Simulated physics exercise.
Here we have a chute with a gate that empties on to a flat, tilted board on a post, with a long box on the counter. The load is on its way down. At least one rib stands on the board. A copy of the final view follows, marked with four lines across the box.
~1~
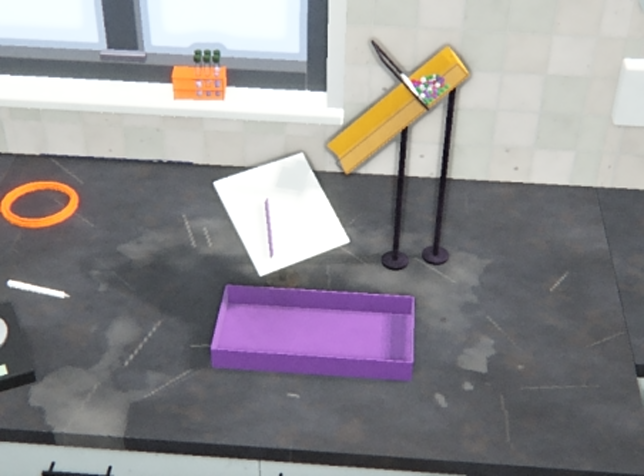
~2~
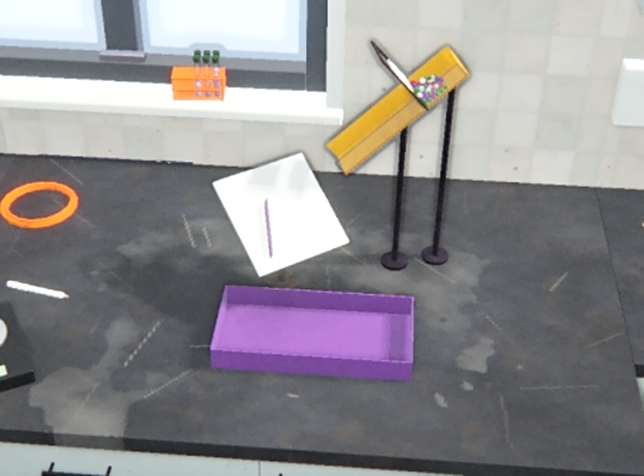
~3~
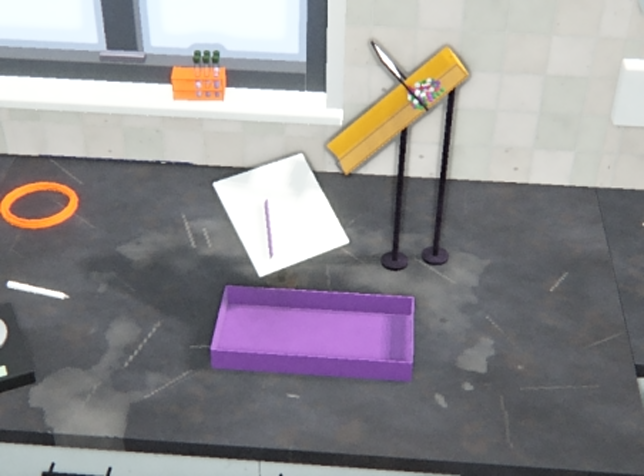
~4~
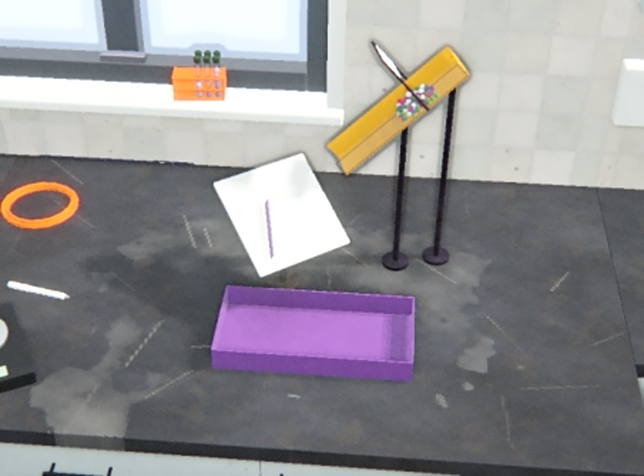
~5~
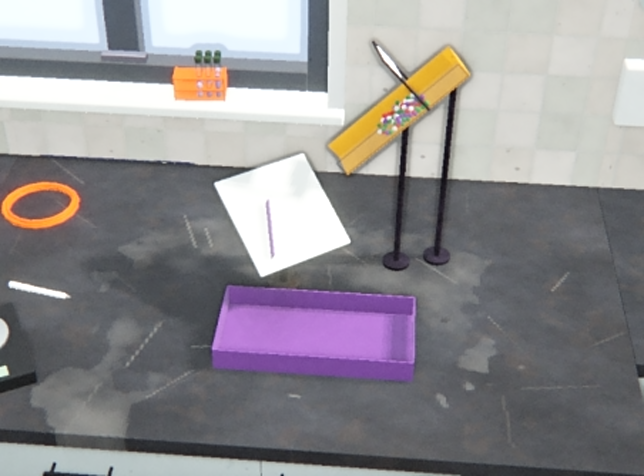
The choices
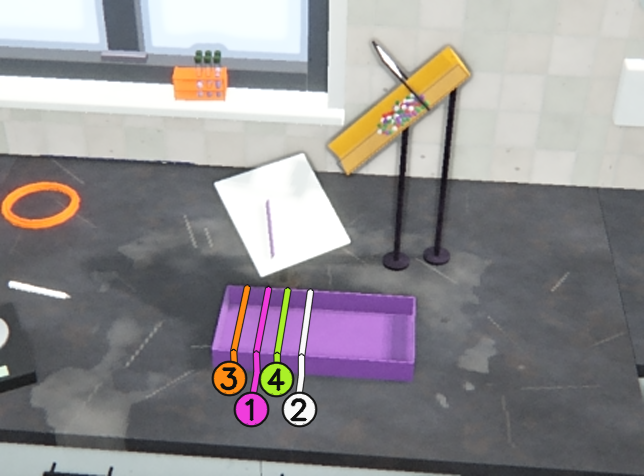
The footage shows a cluster of small multicoloured beads sliding a short way down and to the left along a sloping orange chute, passing beneath a thin dark gate, while the tilted white board and empty purple box stay still.
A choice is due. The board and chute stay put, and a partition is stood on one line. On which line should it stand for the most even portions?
Best: 2.
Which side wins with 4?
The right side.
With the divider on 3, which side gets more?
The right side.
On the marked copy, line 1 crosses the front rim at (256, 352); line 2 crosses the front rim at (301, 355); line 3 crosses the front rim at (233, 351); line 4 crosses the front rim at (277, 354).
If 1 is chosen, of what is caught, just a few on the left of the divider, almost all on the right.
If 2 is chosen, of what is caught, roughly two thirds on the left of the divider, roughly a third on the right.
If 3 is chosen, of what is caught, not one piece on the left of the divider, every piece on the right.
If 4 is chosen, of what is caught, about a tenth on the left of the divider, the larger part on the right.
